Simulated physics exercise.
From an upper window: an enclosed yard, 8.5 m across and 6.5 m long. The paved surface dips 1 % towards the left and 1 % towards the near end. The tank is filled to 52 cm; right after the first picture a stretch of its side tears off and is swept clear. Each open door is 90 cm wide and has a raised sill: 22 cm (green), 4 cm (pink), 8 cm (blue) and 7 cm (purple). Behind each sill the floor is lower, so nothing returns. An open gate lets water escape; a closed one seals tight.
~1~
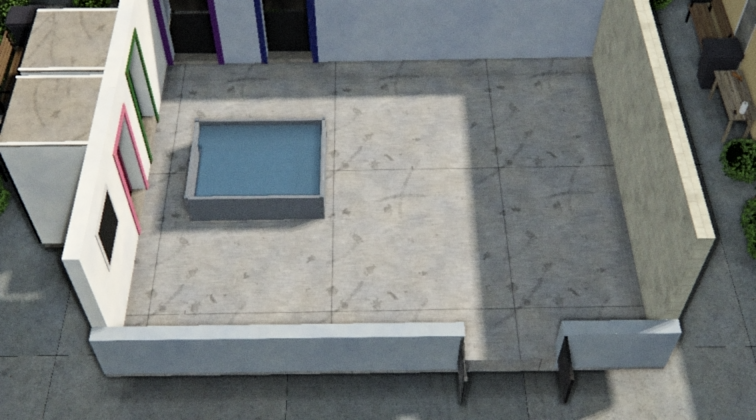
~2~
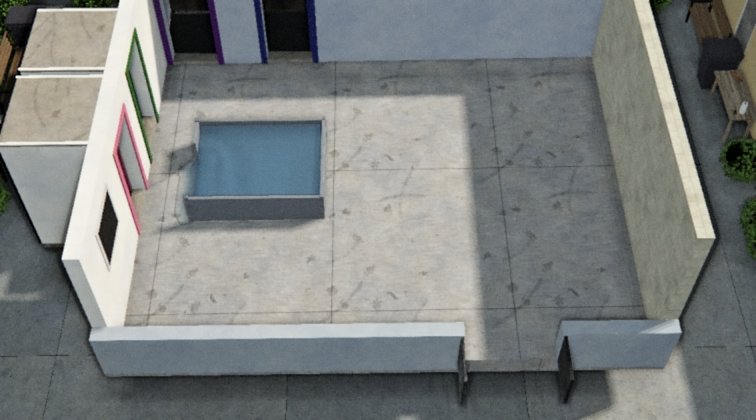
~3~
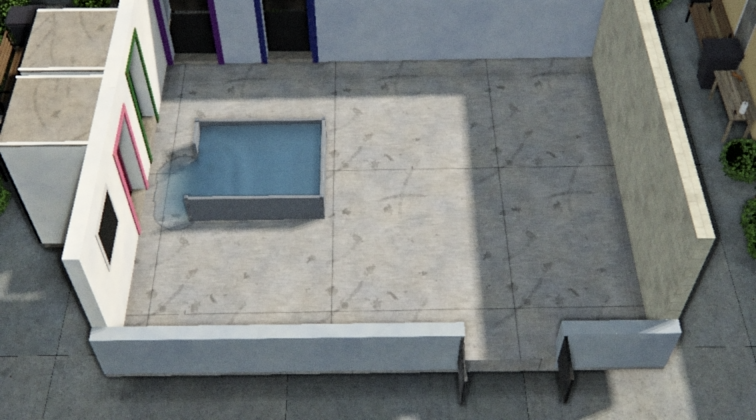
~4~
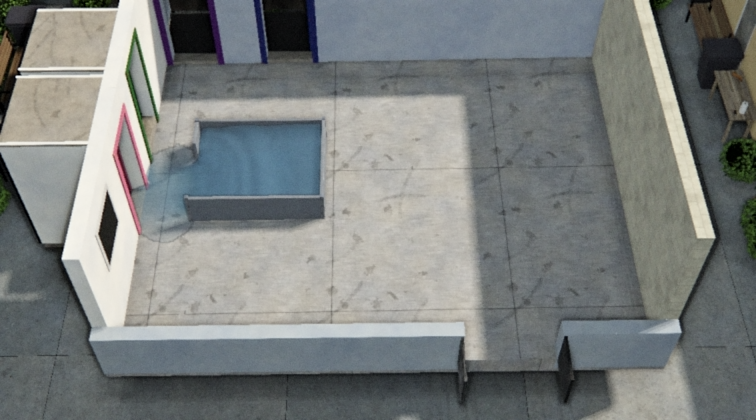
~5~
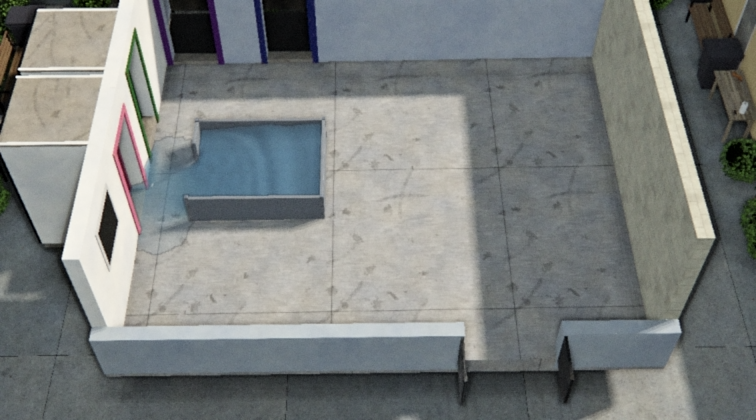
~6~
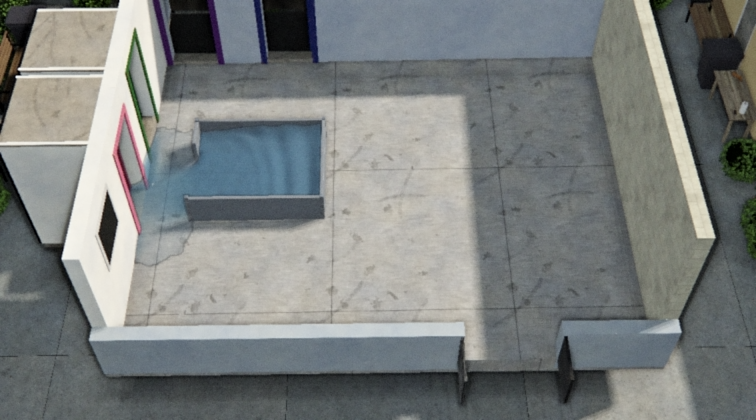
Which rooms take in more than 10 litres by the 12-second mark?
Door by door: At the green door it does not reach the limit; at the pink door it goes over the limit; at the blue door it does not reach the limit; at the purple door it goes over the limit.
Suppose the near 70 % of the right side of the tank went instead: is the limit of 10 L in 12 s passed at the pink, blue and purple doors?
Then: Pink not over, blue below, purple below.
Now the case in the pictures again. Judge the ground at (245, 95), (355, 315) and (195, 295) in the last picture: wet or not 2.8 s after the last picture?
In turn: Under water, not reached, wet.
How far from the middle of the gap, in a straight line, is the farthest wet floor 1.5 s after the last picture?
Some 3.4 m out.
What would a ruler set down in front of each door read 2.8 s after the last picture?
Depths in cm: Green 8, pink 19, blue 6, purple 13.
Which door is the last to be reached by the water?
Last comes the blue one.
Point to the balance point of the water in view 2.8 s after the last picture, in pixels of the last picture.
Near (226, 187).
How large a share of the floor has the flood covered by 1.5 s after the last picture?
Near 15 per cent is wet.
Then, 0.7 s after the last picture water covers 5 % of the floor and is deepest (36 cm) near (158, 186); green door 11 cm at the sill, 0 L in, pink door 27 cm at the sill, 189 L in, blue door not reached, purple door not reached.
Then, 1.5 s after the last picture water covers 15 % of the floor and is deepest (32 cm) near (148, 186); green door 11 cm at the sill, 0 L in, pink door 29 cm at the sill, 389 L in, blue door not reached, purple door 13 cm at the sill, 2 L in.
Then, 2.8 s after the last picture water covers 20 % of the floor and is deepest (20 cm) near (141, 226); green door 8 cm at the sill, 0 L in, pink door 19 cm at the sill, 594 L in, blue door 6 cm at the sill, 0 L in, purple door 13 cm at the sill, 32 L in.
Then, 6.3 s after the last picture water covers 45 % of the floor and is deepest (12 cm) near (120, 353); green door 4 cm at the sill, 0 L in, pink door 12 cm at the sill, 802 L in, blue door 3 cm at the sill, 0 L in, purple door 6 cm at the sill, 49 L in.
Then, 11.3 s after the last picture water covers 65 % of the floor and is deepest (8 cm) near (120, 353); green door 5 cm at the sill, 0 L in, pink door 7 cm at the sill, 874 L in, blue door 1 cm at the sill, 0 L in, purple door 3 cm at the sill, 49 L in.
